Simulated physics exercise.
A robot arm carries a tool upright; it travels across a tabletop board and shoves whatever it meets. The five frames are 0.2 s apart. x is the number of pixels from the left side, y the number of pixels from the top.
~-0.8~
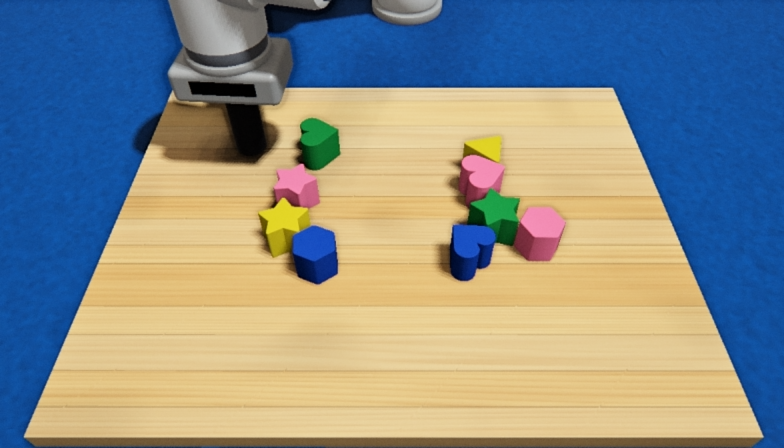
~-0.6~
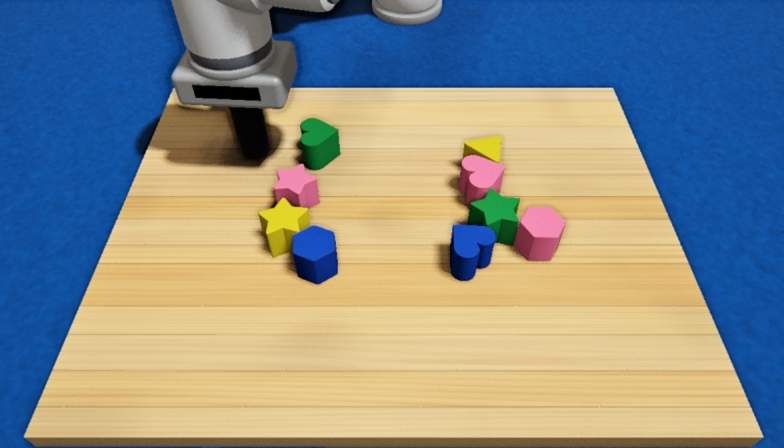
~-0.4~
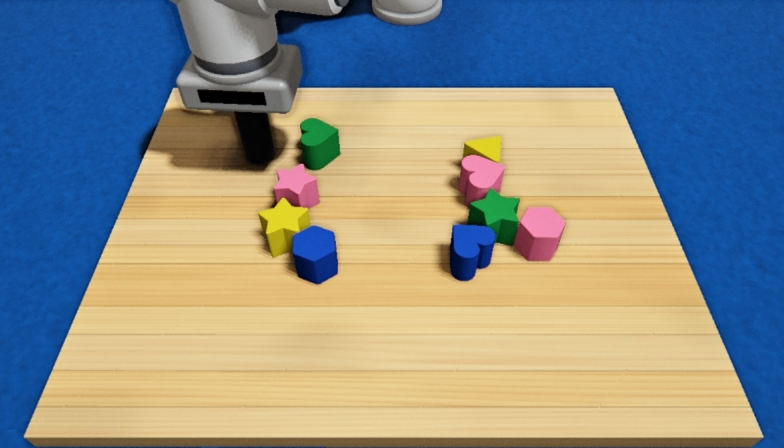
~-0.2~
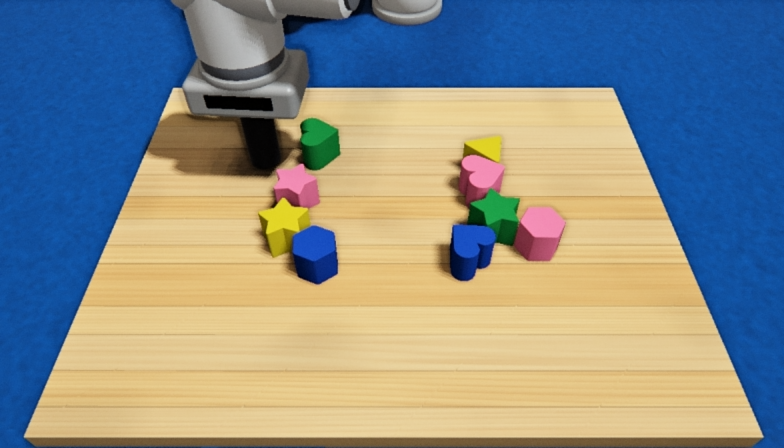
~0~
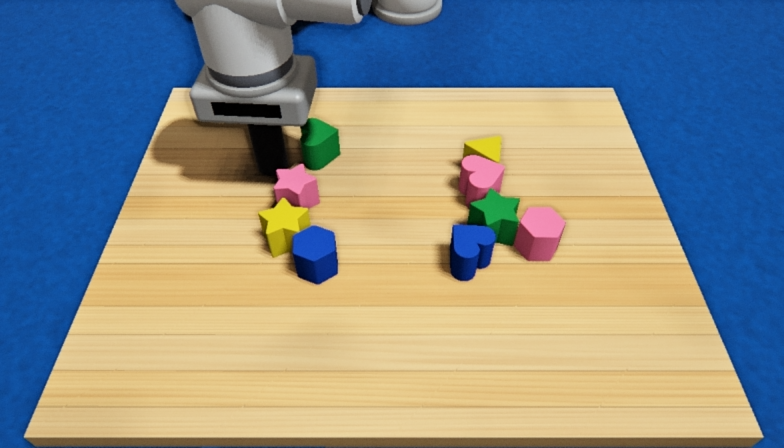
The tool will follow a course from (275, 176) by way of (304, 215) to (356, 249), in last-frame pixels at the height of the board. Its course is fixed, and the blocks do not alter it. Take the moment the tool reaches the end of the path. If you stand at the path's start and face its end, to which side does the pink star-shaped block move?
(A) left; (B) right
A (left)
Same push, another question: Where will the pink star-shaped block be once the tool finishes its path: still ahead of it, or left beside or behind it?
The pink star-shaped block is leading.
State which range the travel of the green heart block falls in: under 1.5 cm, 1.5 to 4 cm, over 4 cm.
Goes under 1.5 cm.
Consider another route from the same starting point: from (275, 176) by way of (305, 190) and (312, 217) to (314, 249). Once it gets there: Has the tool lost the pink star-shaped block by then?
It seems not.
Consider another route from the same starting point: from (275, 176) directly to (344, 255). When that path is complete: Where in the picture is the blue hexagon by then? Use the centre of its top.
Most likely (318, 287).
What follows on the original path. One third of the way, tool (288, 194); yellow star-shaped block (285, 225), turned 30° clockwise; pink star-shaped block (309, 191), turned 35° anticlockwise; blue hexagon (315, 246), turned 15° anticlockwise.
Two thirds of the way, tool (320, 217); yellow star-shaped block (285, 225), turned 30° clockwise; pink star-shaped block (346, 214), turned 40° anticlockwise; blue hexagon (315, 246), turned 15° anticlockwise.
At the end, tool (355, 240); yellow star-shaped block (285, 225), turned 30° clockwise; pink star-shaped block (385, 236), turned 45° anticlockwise; blue hexagon (315, 246), turned 15° anticlockwise; green heart block in place.
